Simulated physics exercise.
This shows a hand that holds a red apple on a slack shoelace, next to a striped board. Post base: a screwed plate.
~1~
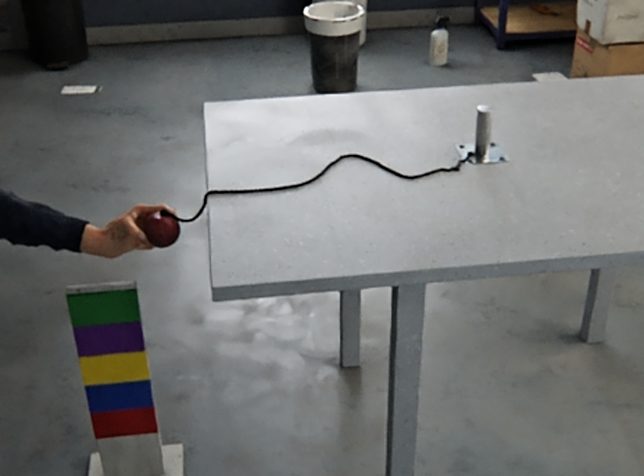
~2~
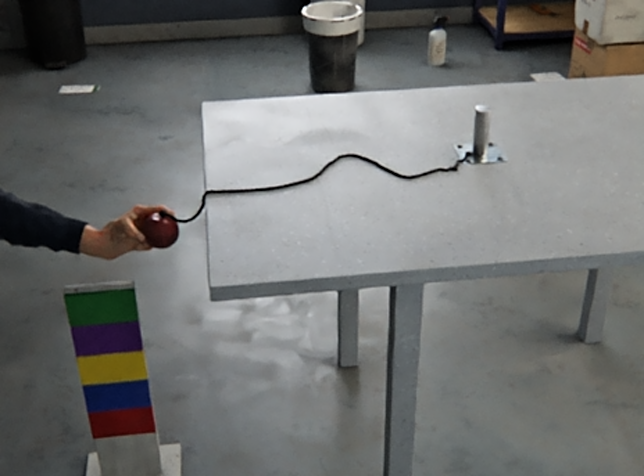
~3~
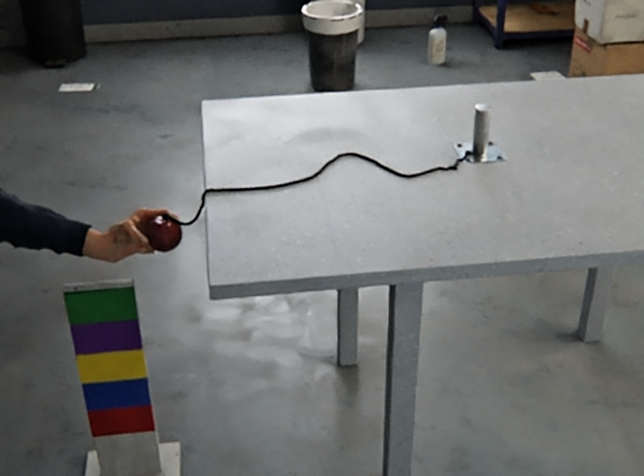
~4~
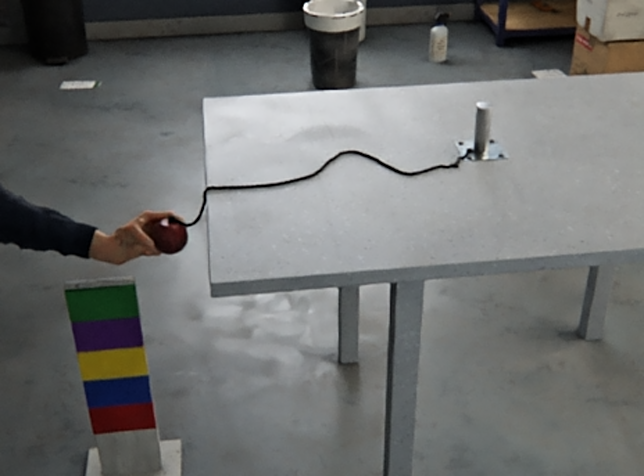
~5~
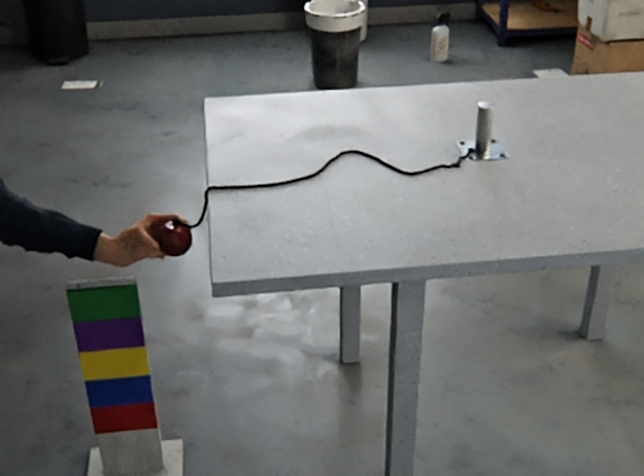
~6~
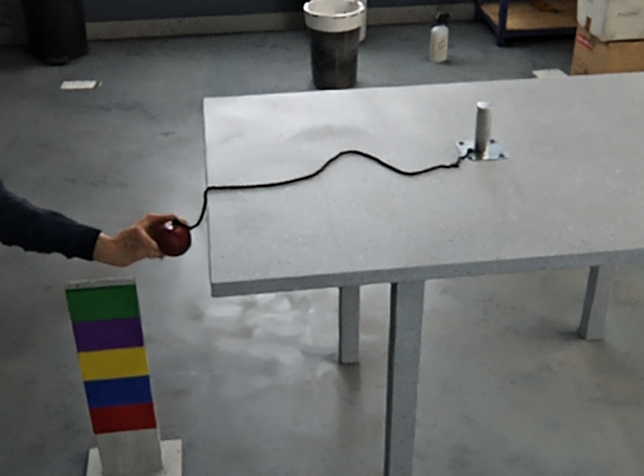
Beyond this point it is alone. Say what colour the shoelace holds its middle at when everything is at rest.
That would be purple.
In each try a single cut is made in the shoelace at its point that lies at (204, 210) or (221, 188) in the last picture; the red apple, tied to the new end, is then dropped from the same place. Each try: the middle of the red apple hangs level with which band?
Per try - 1: Green; 2: Higher than all five.
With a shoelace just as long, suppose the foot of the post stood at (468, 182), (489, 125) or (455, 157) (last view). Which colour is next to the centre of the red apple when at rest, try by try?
First try: Yellow; second try: Green; third try: Yellow.
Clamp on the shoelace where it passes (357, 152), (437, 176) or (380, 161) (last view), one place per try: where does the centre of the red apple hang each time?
In order of the tries: About (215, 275), about (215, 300), about (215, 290).
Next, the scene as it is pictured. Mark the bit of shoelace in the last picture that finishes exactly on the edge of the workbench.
Go for the one at (289, 182).
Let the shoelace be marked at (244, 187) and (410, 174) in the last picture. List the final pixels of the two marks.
I'd say about (208, 224) for one and about (377, 162) for the other.
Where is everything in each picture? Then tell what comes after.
Red apple (162, 230); green (104, 310); purple (109, 340); yellow (115, 370); blue (120, 397); red (125, 424), in the first frame.
Red apple (161, 231); shoelace through (455, 167) (397, 174) (340, 157) (300, 183) (222, 192), in the second frame.
Red apple (164, 234), in the third frame.
Red apple (170, 236); shoelace through (456, 164) (398, 171) (341, 153) (300, 179) (223, 188), in the fourth frame.
Red apple (175, 239), in the fifth frame.
Red apple (174, 239); shoelace through (456, 164) (399, 171) (341, 153) (301, 179) (224, 188), in the sixth frame.
Early on, apple near (235, 314); level with purple.
Midway, apple near (206, 324); level with purple.
Finally, apple near (214, 322); level with purple. The purple one.
